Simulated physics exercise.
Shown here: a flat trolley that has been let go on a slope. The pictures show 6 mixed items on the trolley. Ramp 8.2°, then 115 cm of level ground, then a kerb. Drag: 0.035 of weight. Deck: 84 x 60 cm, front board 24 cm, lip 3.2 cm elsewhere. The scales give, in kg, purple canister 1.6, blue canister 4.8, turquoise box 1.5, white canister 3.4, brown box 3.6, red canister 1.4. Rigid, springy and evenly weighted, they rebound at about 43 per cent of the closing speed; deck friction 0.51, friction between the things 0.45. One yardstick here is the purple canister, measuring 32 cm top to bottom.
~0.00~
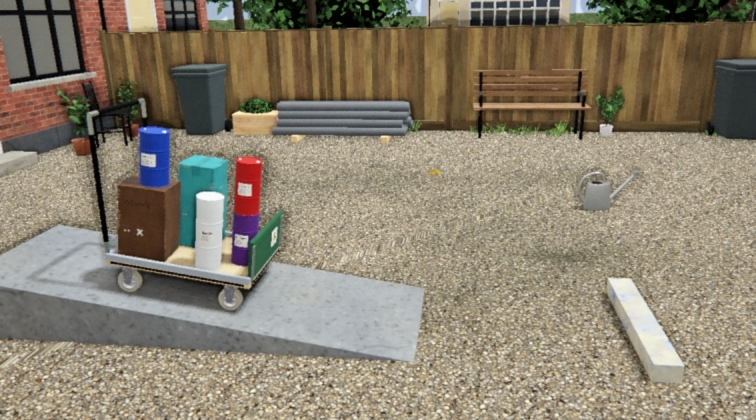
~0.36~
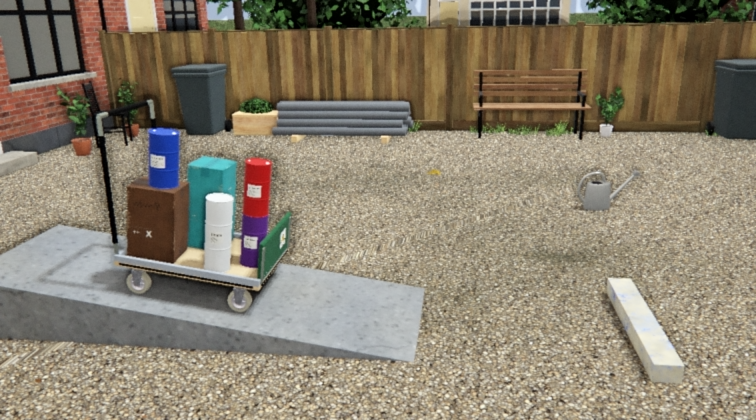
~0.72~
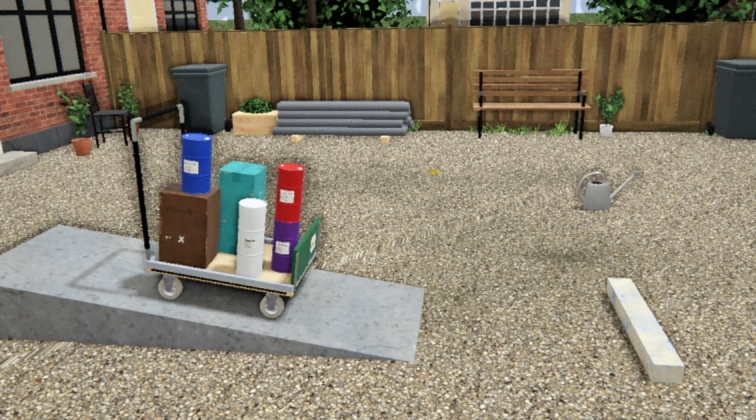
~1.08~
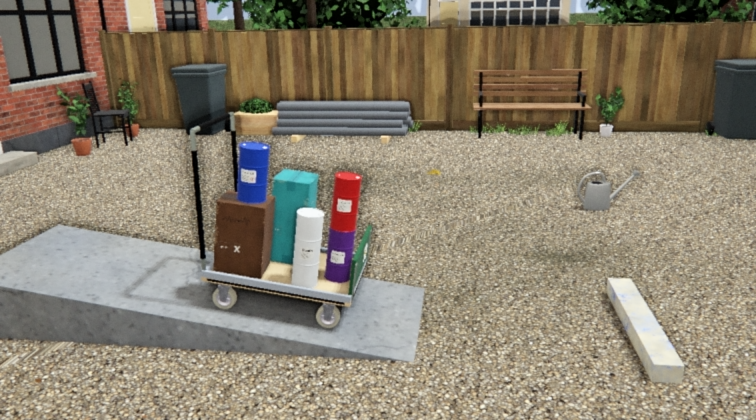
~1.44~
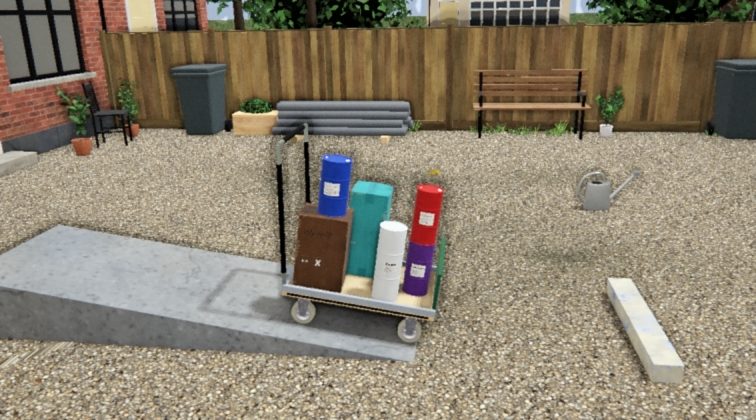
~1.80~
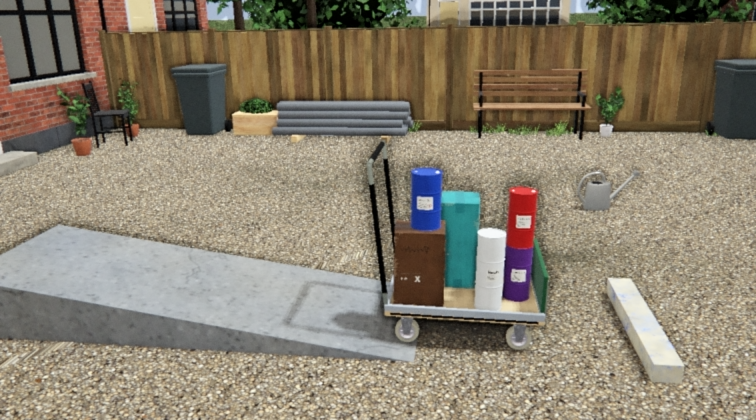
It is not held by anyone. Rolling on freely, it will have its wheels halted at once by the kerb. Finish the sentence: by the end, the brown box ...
... has tipped.
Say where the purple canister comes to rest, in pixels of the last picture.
(627, 271).
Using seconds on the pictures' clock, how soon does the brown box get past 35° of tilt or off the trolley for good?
That comes at close to 2.5 seconds.
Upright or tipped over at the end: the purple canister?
Well, the purple canister holds steady.
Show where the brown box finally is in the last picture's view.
It finishes at roughly (573, 264).
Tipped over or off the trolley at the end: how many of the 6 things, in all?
That makes 4.
After 2.30 s, trolley at the kerb; red canister now off the trolley; brown box tipped 13° from how it sat near (542, 264); white canister tipped 19° from how it sat.
After 2.60 s, trolley at the kerb; brown box tipped 48° from how it sat near (571, 263); blue canister tipped 63° from how it sat; white canister tipped 34° from how it sat.
After 2.90 s, trolley at the kerb; blue canister and white canister now off the trolley; brown box tipped 48° from how it sat near (571, 264); turquoise box tipped 11° from how it sat.
After 3.30 s, trolley at the kerb; brown box tipped 53° from how it sat near (573, 264); turquoise box tipped 3° from how it sat; purple canister slid 5 cm.
By the end (4.1 s), off the trolley and tipped over, blue canister, white canister and red canister; tipped over on the trolley, brown box; the other 2 in place, give or take 10 cm. Seen from the same camera at the end, brown box near (573, 264).
